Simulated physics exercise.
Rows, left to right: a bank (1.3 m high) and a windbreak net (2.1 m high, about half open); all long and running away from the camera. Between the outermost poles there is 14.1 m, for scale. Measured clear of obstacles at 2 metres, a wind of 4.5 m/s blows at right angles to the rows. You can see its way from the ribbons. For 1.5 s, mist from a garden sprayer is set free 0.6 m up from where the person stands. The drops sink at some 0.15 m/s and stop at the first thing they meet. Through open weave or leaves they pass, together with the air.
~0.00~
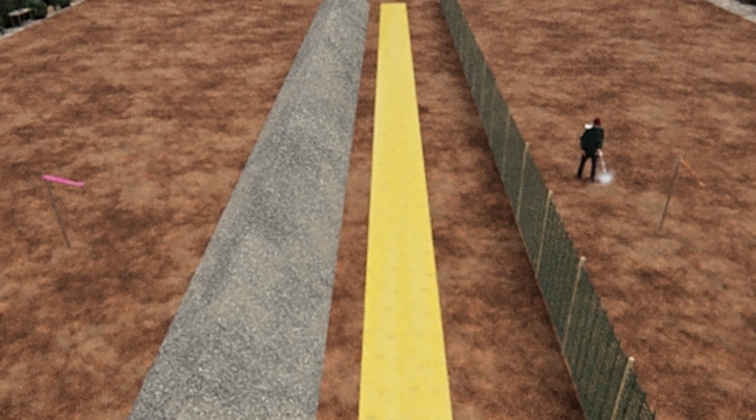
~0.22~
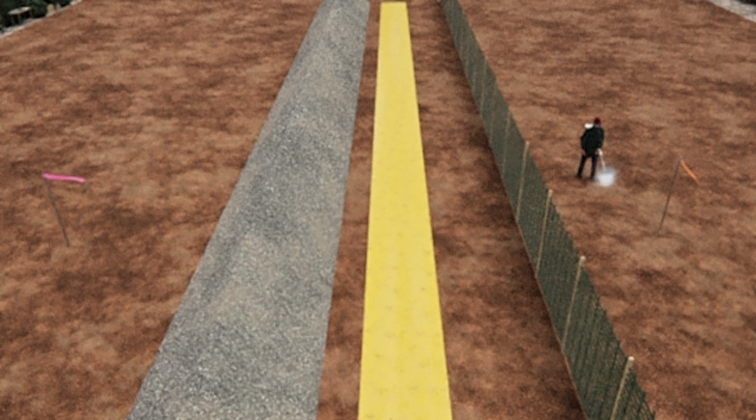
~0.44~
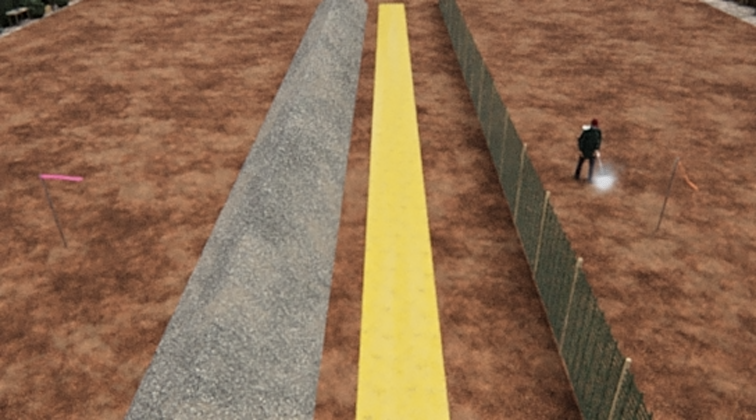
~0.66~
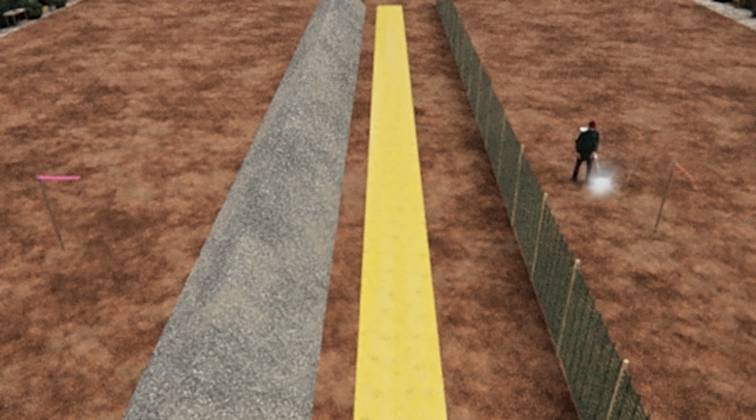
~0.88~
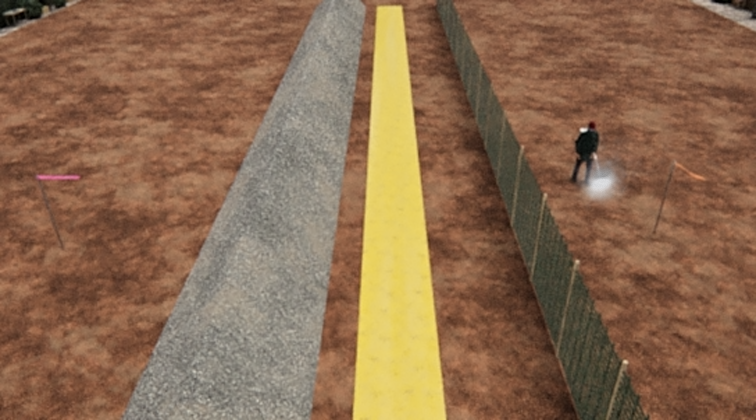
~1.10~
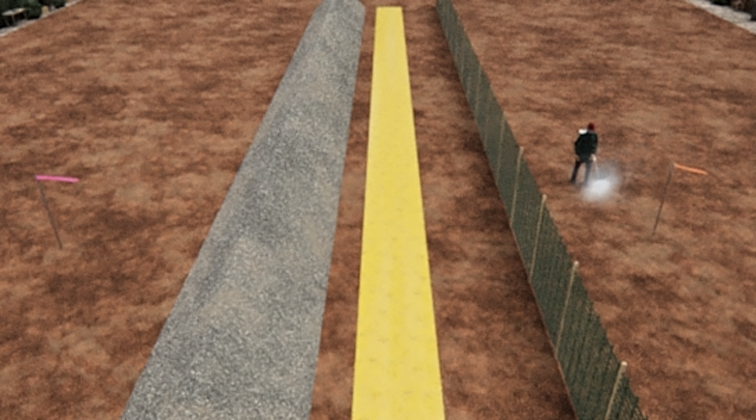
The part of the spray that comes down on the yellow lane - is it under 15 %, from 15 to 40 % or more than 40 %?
It is not even 15 %.
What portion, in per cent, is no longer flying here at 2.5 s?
It comes to around 10 per cent.
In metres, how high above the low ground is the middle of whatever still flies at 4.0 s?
0.8 m.
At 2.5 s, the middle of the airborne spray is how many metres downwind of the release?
That distance is some 0.0 m.
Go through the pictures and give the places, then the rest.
The first picture shows the left ribbon ends at (84, 184), leaning 80 degrees to the right, the spray in the air spans x = 600 to 610 around y = 175 and it comes from (604, 175).
The second picture shows the right ribbon ends at (699, 189), leaning 35 degrees to the right, the spray in the air spans x = 600 to 615 around y = 175 and the yellow one passes (400, 228).
The third picture shows the left ribbon ends at (82, 179), leaning 85 degrees to the right, the spray in the air spans x = 595 to 615 around y = 180 and the top of the bank crosses (280, 155).
The fourth picture shows the spray in the air spans x = 590 to 615 around y = 180 and the yellow one passes (394, 182).
The fifth picture shows the left ribbon ends at (79, 177), leaning 90 degrees to the right and the spray in the air spans x = 585 to 620 around y = 180.
The sixth picture shows the right ribbon ends at (708, 174), leaning 75 degrees to the right, the spray in the air spans x = 585 to 625 around y = 180 and the top of the bank crosses (276, 158).
After 2.5 s, 90 % is in the air or yet to come; 0 % lies on the yellow lane; the middle of what still flies is 0.7 m above the low ground, near (606, 178).
After 4.0 s, 74 % is in the air or yet to come; 0 % lies on the yellow lane; the middle of what still flies is 0.8 m above the low ground, near (631, 174).
After 8.0 s, 45 % is in the air or yet to come; 0 % lies on the yellow lane.
After 20.0 s, 3 % is in the air or yet to come; 0 % lies on the yellow lane.
After 45.0 s, 0 % is in the air or yet to come; 0 % lies on the yellow lane.
